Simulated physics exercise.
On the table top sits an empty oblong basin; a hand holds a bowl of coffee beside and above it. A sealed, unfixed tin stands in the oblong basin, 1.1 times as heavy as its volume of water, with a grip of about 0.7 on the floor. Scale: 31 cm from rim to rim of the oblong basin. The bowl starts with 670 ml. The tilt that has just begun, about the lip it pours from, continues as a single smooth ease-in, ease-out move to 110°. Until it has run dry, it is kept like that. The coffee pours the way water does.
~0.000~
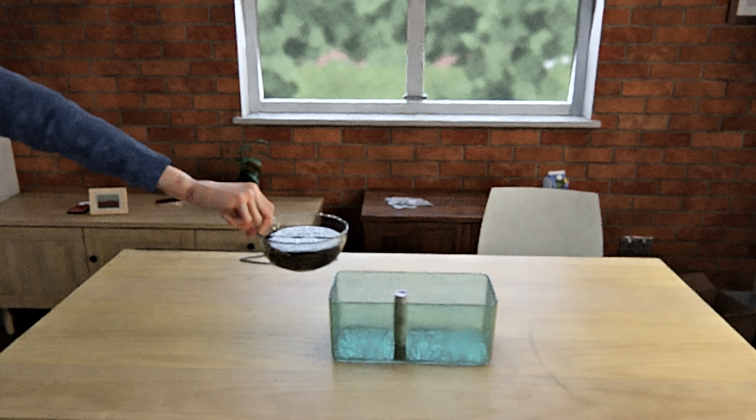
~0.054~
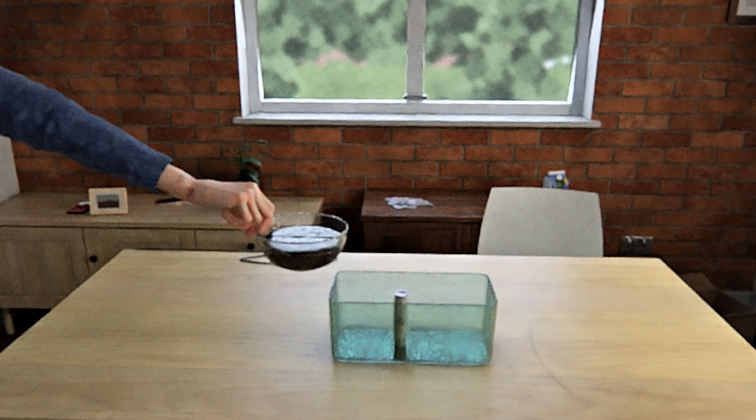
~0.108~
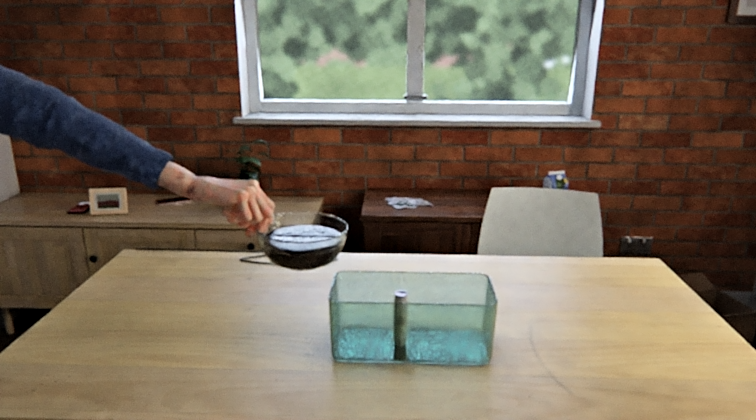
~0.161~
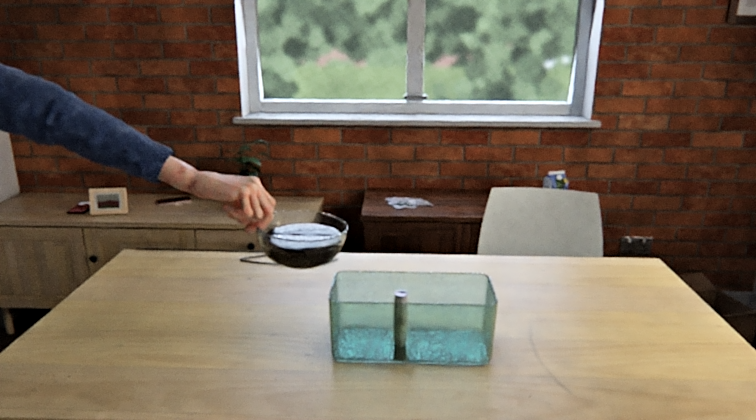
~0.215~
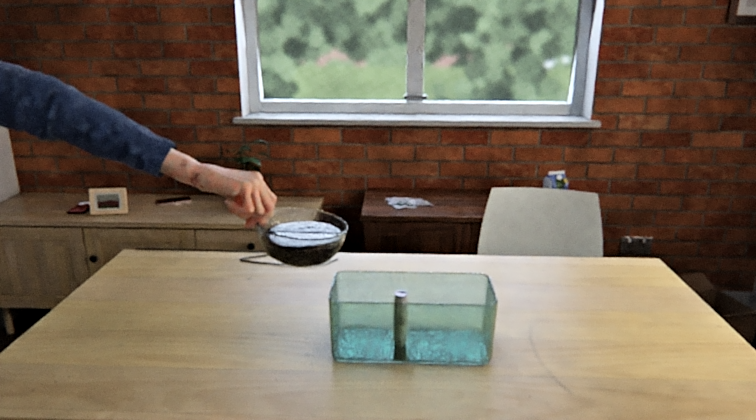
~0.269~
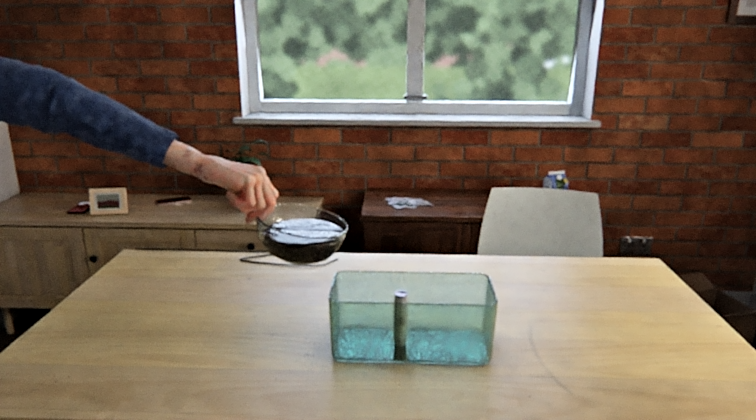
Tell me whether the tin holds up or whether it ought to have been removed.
The tin ought to have been removed.
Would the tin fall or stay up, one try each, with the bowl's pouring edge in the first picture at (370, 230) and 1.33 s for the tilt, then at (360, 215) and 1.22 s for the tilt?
In the first try it remains standing; in the second it remains standing.
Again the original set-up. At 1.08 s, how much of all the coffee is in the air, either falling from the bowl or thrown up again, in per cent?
About 10 % of the total.
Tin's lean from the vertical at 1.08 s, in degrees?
Tilt: Around 0°.
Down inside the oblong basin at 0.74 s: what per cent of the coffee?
10 %, roughly.
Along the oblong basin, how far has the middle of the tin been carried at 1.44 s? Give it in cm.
Estimate: Around 2 cm.
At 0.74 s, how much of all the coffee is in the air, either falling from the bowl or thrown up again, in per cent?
38 %.
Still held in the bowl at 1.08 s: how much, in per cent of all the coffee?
Close to 1 in a hundred.
By 0.74 s the tilt is 64° and 53 per cent is still to pour; the tin stands where it began.
By 1.08 s the tilt is 101° and 1 per cent is still to pour; the tin stands where it began.
By 1.44 s the tilt is 110° and 0 per cent is still to pour; the tin leans 18°.
By 1.83 s the tilt is 110° and 0 per cent is still to pour; the tin lies on its side.
At rest the tin lies on its side.
